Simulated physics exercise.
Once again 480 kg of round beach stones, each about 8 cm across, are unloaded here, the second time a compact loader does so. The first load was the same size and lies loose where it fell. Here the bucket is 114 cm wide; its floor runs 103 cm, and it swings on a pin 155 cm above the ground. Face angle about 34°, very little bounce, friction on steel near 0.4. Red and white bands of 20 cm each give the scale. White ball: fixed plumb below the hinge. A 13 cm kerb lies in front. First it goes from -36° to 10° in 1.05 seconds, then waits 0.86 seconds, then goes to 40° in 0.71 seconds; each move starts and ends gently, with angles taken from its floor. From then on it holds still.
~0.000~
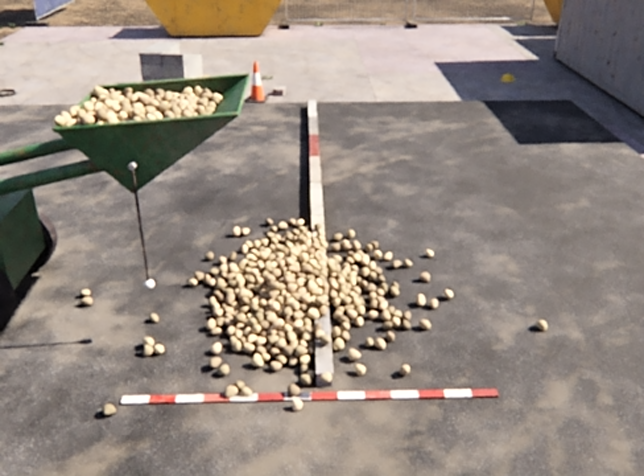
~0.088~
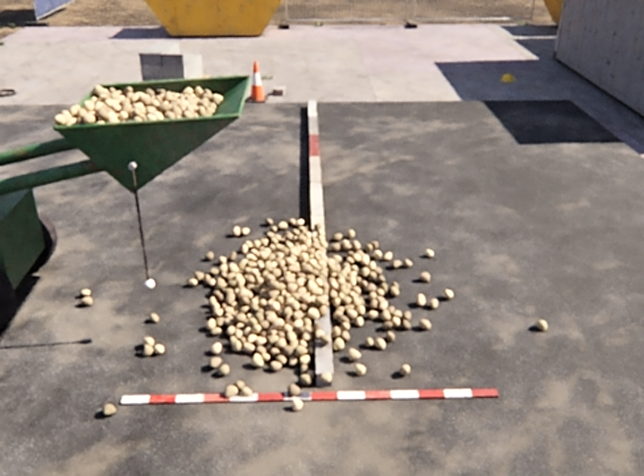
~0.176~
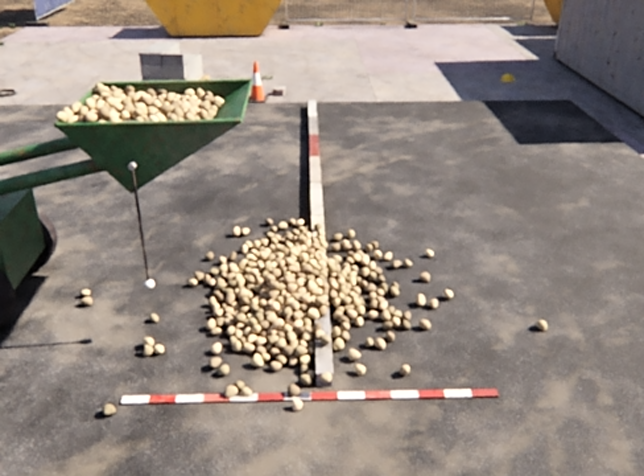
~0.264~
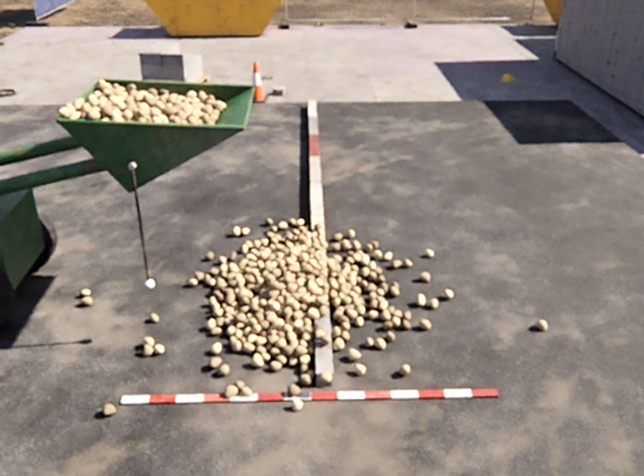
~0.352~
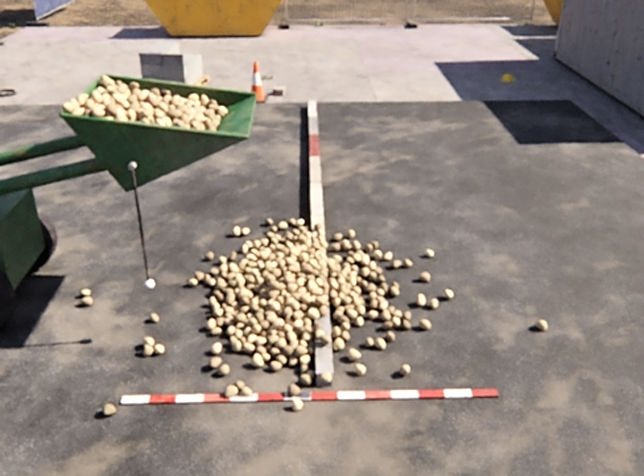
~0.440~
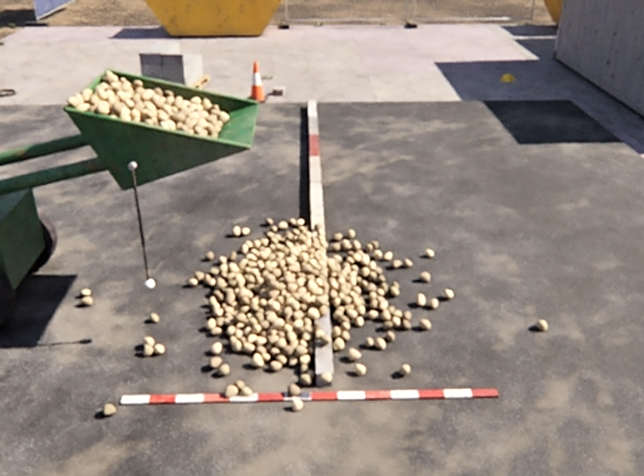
The clip shows a green loader bucket full of round, pale stones above paved ground, beside a loose pile of similar stones lying across a kerb; the bucket slowly tilts its right edge downward while the pile stays still.
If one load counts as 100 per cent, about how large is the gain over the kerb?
Around 25 per cent.
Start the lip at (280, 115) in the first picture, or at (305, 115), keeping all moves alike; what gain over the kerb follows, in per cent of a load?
I'd say close to 65 per cent for one and close to 90 per cent for the other, in that order.
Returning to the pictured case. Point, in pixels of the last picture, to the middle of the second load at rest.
Near (284, 277).
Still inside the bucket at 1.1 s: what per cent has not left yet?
That works out to about 100 %.
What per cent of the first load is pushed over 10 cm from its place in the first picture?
The answer is about 15 per cent.
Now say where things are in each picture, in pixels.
In the first picture, the bucket is at -36°, its lip at (238, 115); the top of the load is at (128, 98). The earlier load is highest near (300, 271), 25 cm above ground level, 83 % on this side of the kerb, 17 % over the kerb.
The second picture shows lip at (239, 116), floor tilted -35°, highest stones at (119, 99); the stones move at 0.1 m/s on average.
In the third picture, the bucket is at -33°, its lip at (241, 121); the top of the load is at (116, 97); the stones move at 0.2 m/s on average.
In the fourth picture, the bucket is at -29°, its lip at (244, 128); the top of the load is at (106, 93); the stones move at 0.2 m/s on average.
In the fifth picture, the bucket is at -24°, its lip at (247, 137); the top of the load is at (107, 91); the stones move at 0.3 m/s on average.
In the sixth picture, the bucket is at -19°, its lip at (250, 148); the top of the load is at (109, 86); the stones move at 0.3 m/s on average.
After 0.8 s the floor is at 3°; in per cent of one load, 100 in the bucket, 83 on this side of the kerb, 17 over the kerb; the foremost stones are at (440, 291).
After 1.1 s the floor is at 10°; in per cent of one load, 100 in the bucket, 83 on this side of the kerb, 17 over the kerb; the foremost stones are at (440, 291).
After 3.1 s the floor is at 40°; in per cent of one load, 2 in the bucket, 164 on this side of the kerb, 34 over the kerb; the foremost stones are at (464, 299).
After 5.8 s the floor is at 40°; in per cent of one load, 0 in the bucket, 158 on this side of the kerb, 42 over the kerb; the foremost stones are at (466, 299). Net gain over the kerb, 25.
